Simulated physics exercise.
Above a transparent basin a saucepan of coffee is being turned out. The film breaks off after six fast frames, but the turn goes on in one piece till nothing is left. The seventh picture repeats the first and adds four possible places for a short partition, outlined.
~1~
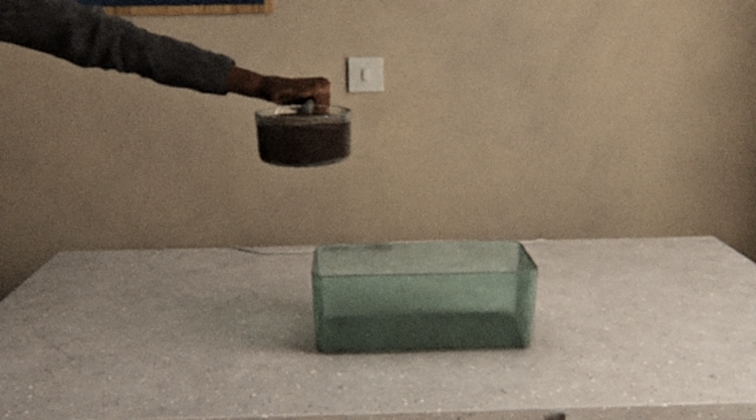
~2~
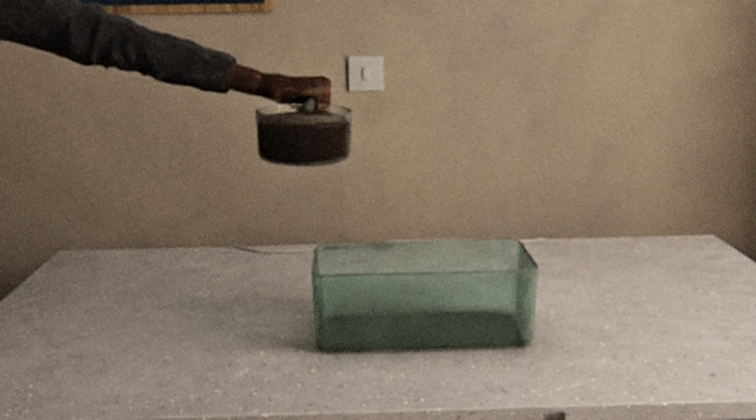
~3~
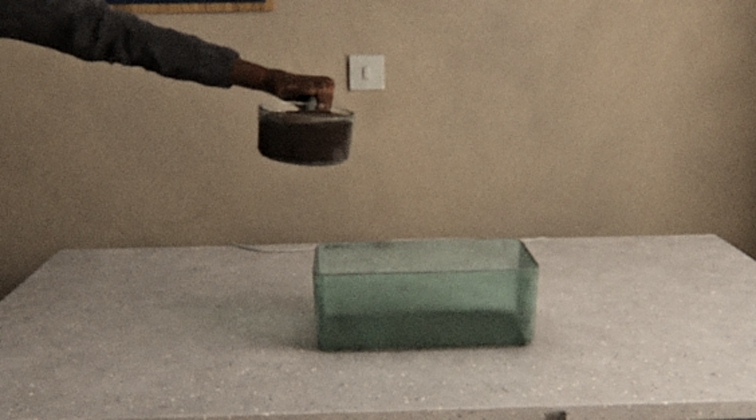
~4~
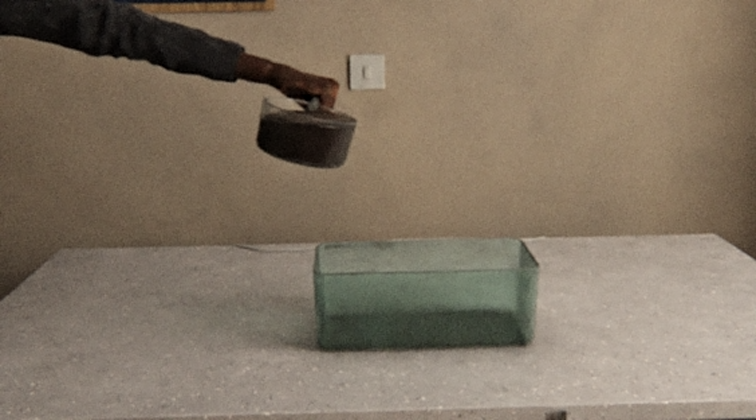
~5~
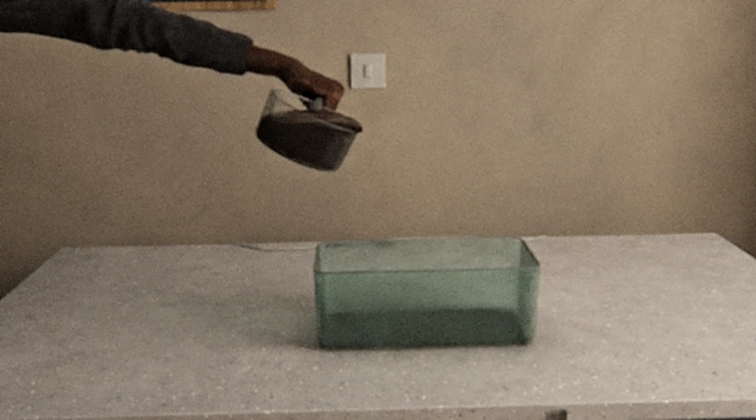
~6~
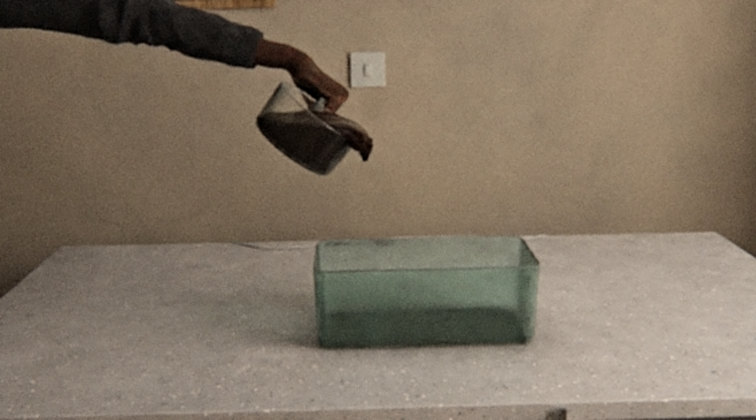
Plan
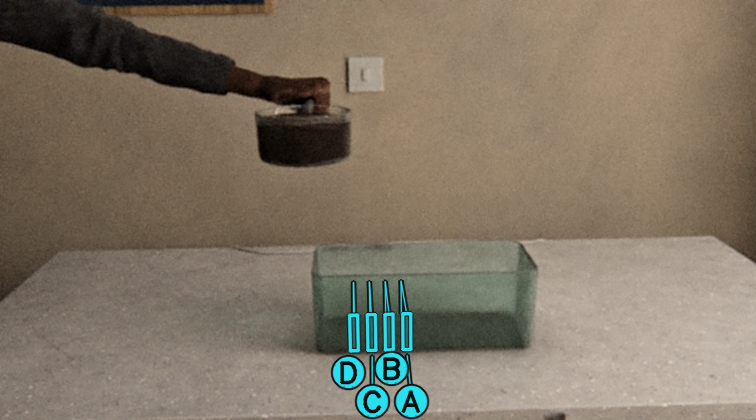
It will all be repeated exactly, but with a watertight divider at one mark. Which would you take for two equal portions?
It is A.
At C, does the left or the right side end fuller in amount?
The right one.
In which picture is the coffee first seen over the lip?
In picture 5.
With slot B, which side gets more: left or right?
More ends on the right.
In cyan, A at (407, 355); B at (389, 355); C at (372, 356); D at (354, 356).
With A, about 50 % ends left of the wall and 48 % right of it.
With B, about 30 % ends left of the wall and 69 % right of it.
With C, about 17 % ends left of the wall and 81 % right of it.
With D, about 7 % ends left of the wall and 92 % right of it.
